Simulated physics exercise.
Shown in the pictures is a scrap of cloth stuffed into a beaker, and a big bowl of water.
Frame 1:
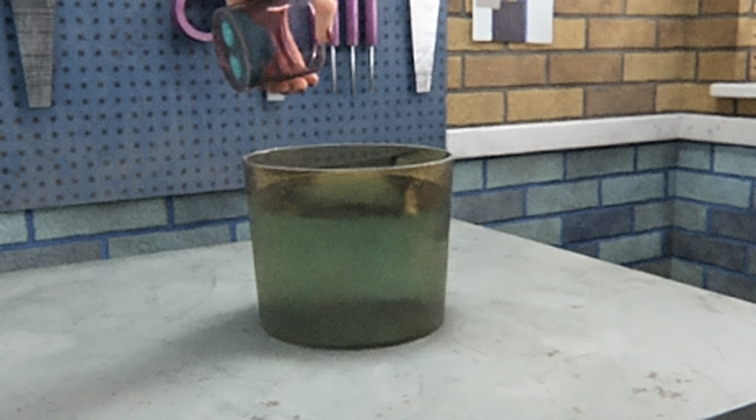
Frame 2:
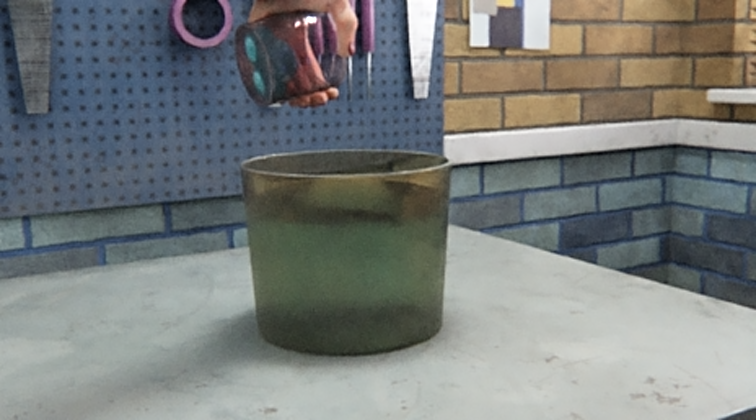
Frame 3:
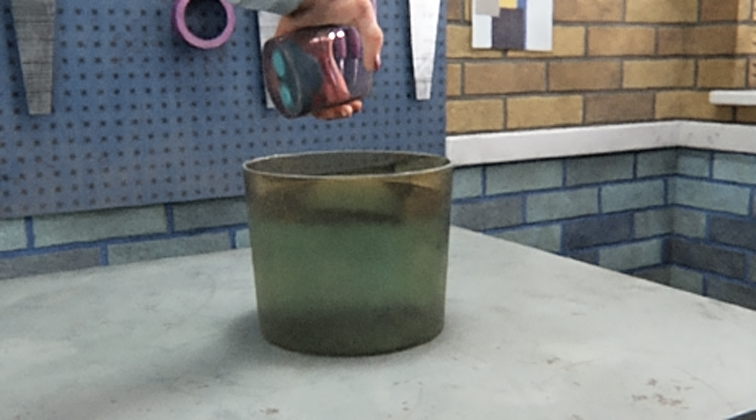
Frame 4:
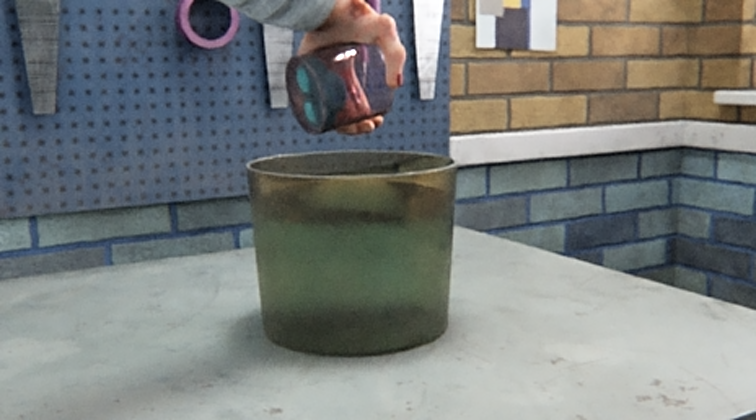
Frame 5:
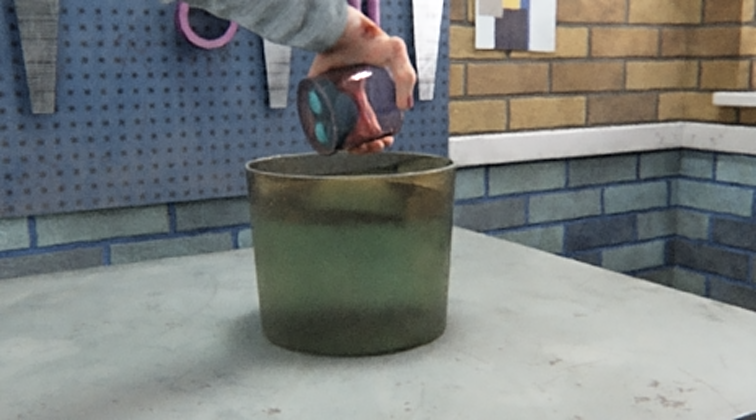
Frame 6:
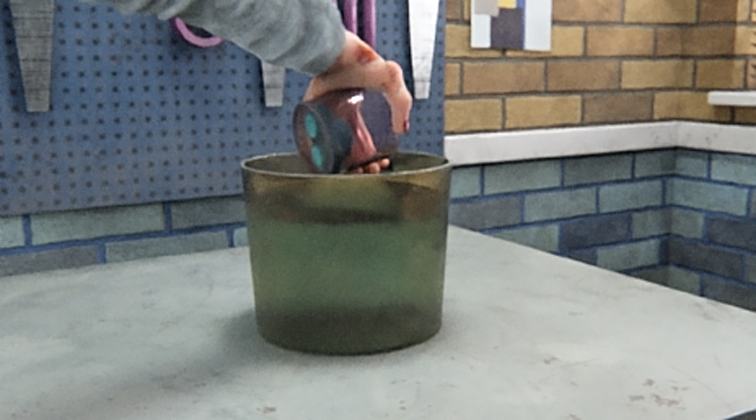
At a pale tabletop near a blue pegboard, a hand held a clear beaker on its side above a big bowl of water and steadily lowered it until it was just over the surface.
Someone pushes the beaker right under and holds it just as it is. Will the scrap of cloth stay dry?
No - it becomes sodden.
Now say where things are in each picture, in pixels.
The first frame shows beaker (269, 41) on its side; above the big bowl.
The second frame shows beaker (291, 56) on its side; scrap of cloth (265, 63); coming down.
The third frame shows beaker (317, 70) on its side; lower.
The fourth frame shows beaker (340, 86) on its side; scrap of cloth (316, 93); lower still.
The fifth frame shows beaker (351, 107) on its side; close to the surface.
The sixth frame shows beaker (347, 130) on its side; scrap of cloth (323, 138); just over the surface.
Next, the beaker enters the water.
After that, water pours in as the air escapes.
Finally, the beaker is under, flooded, and the scrap of cloth is wet.
